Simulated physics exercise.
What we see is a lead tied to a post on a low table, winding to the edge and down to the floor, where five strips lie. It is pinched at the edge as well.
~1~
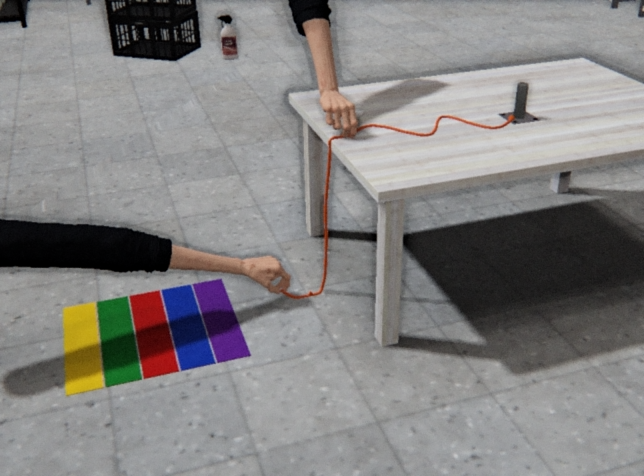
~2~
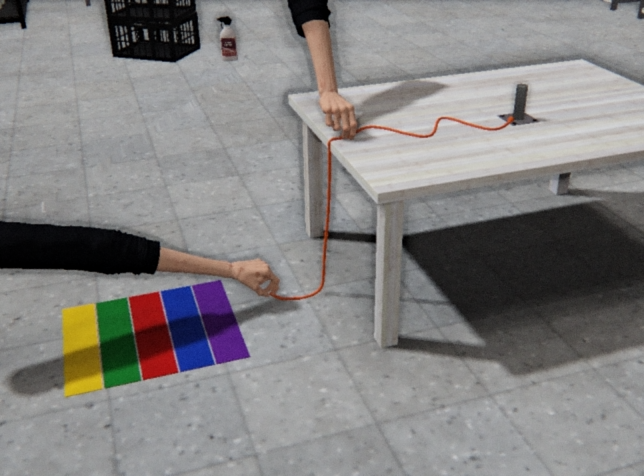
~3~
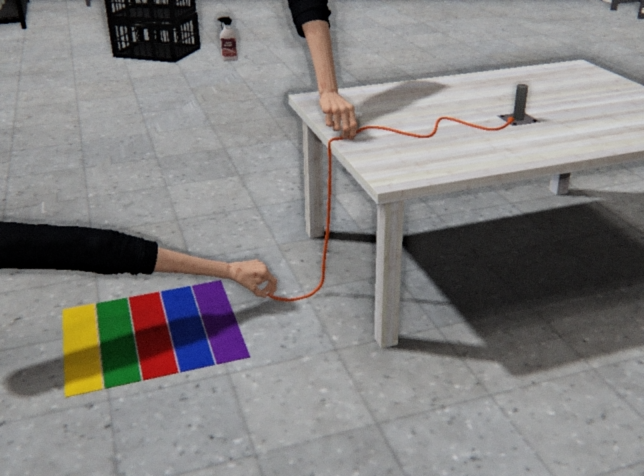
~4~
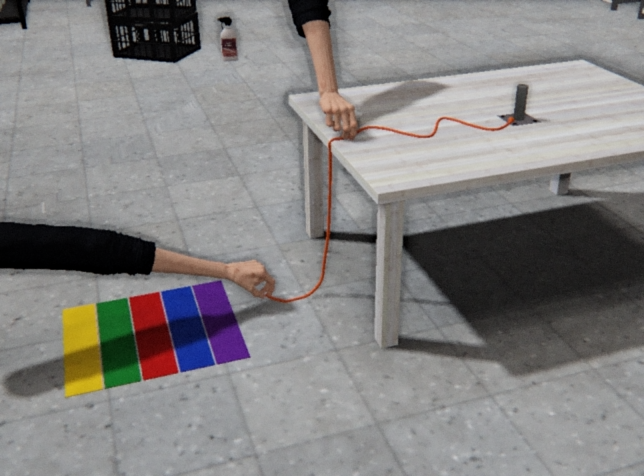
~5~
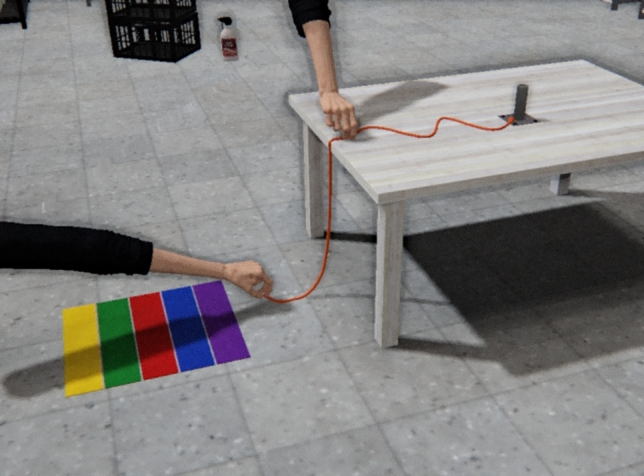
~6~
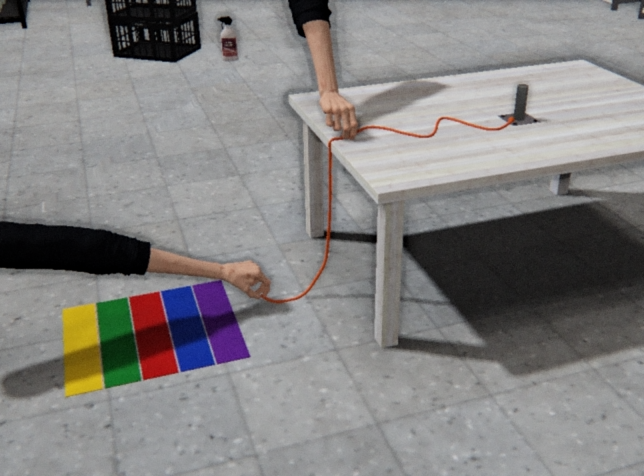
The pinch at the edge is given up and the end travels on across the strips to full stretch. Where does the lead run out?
The yellow one.
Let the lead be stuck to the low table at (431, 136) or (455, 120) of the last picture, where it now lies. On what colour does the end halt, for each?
Taking them in turn: Red; green.
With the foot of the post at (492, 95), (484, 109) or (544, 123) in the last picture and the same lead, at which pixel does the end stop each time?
Try by try, around (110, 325), (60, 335) and (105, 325).
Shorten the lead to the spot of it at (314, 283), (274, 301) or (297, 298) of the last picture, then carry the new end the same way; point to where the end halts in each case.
The places are (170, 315), (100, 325) and (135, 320).
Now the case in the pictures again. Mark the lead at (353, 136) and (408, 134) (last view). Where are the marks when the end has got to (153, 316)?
At (318, 192), then (350, 138).
Early on, end near (153, 316); over red.
Midway, end near (107, 325); over green.
At the end of the slack, end near (79, 331); over yellow. It halts on the yellow strip.
